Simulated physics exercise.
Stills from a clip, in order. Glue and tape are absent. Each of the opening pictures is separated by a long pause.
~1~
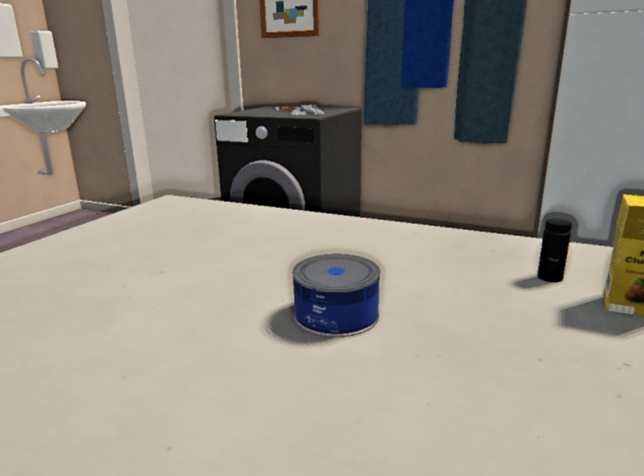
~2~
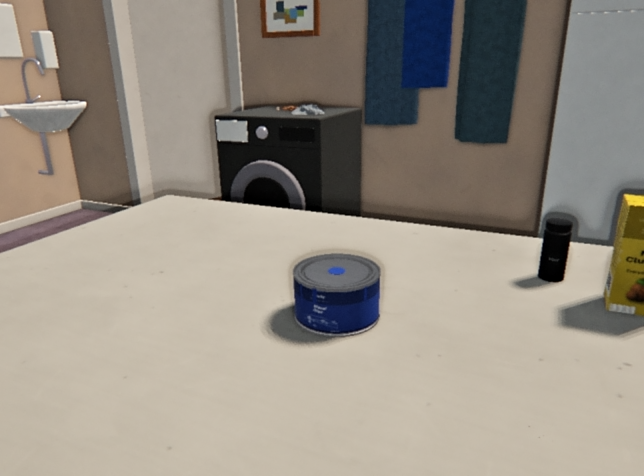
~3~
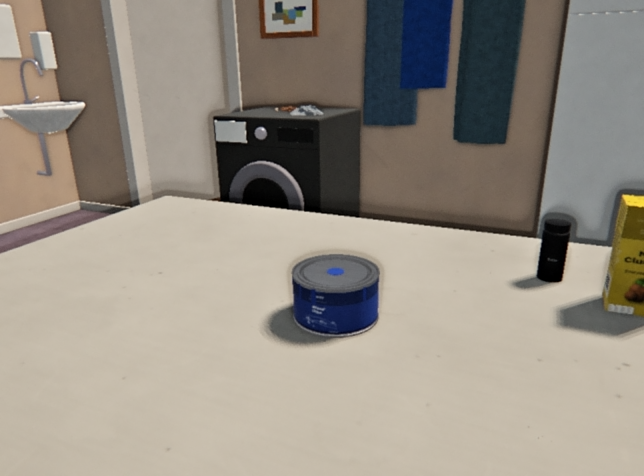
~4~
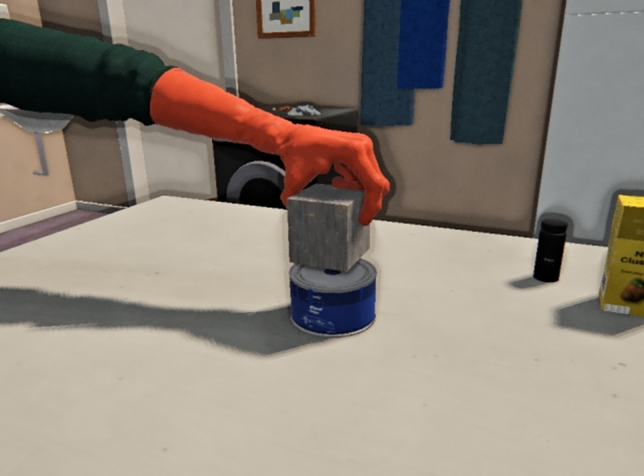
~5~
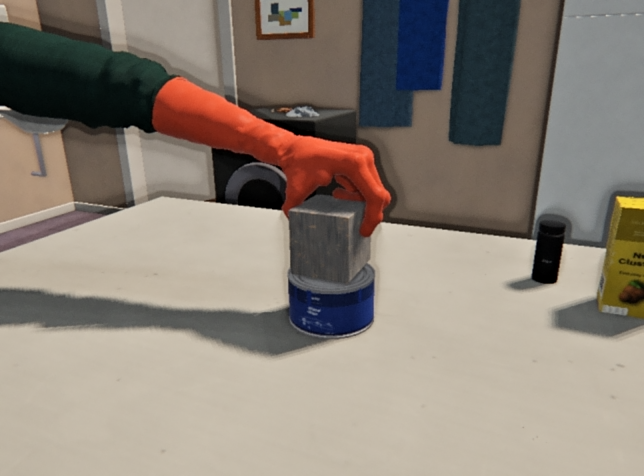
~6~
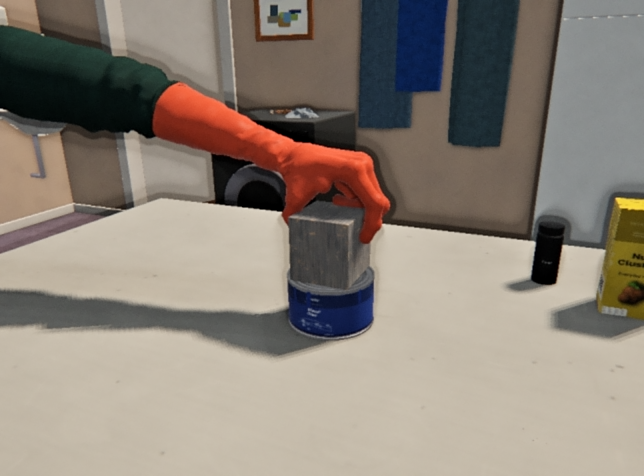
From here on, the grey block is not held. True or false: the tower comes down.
False.
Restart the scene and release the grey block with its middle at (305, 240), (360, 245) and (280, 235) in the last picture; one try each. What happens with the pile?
Case one: It stands firm; case two: It stands firm; case three: It topples.
Then, 0.20 s after the last picture, nothing has stirred.
Then, 0.50 s after the last picture, grey block resting near (331, 243).
At rest, all 4 in place. Seen from the same camera at the end, grey block near (331, 243). The pile keeps its balance.
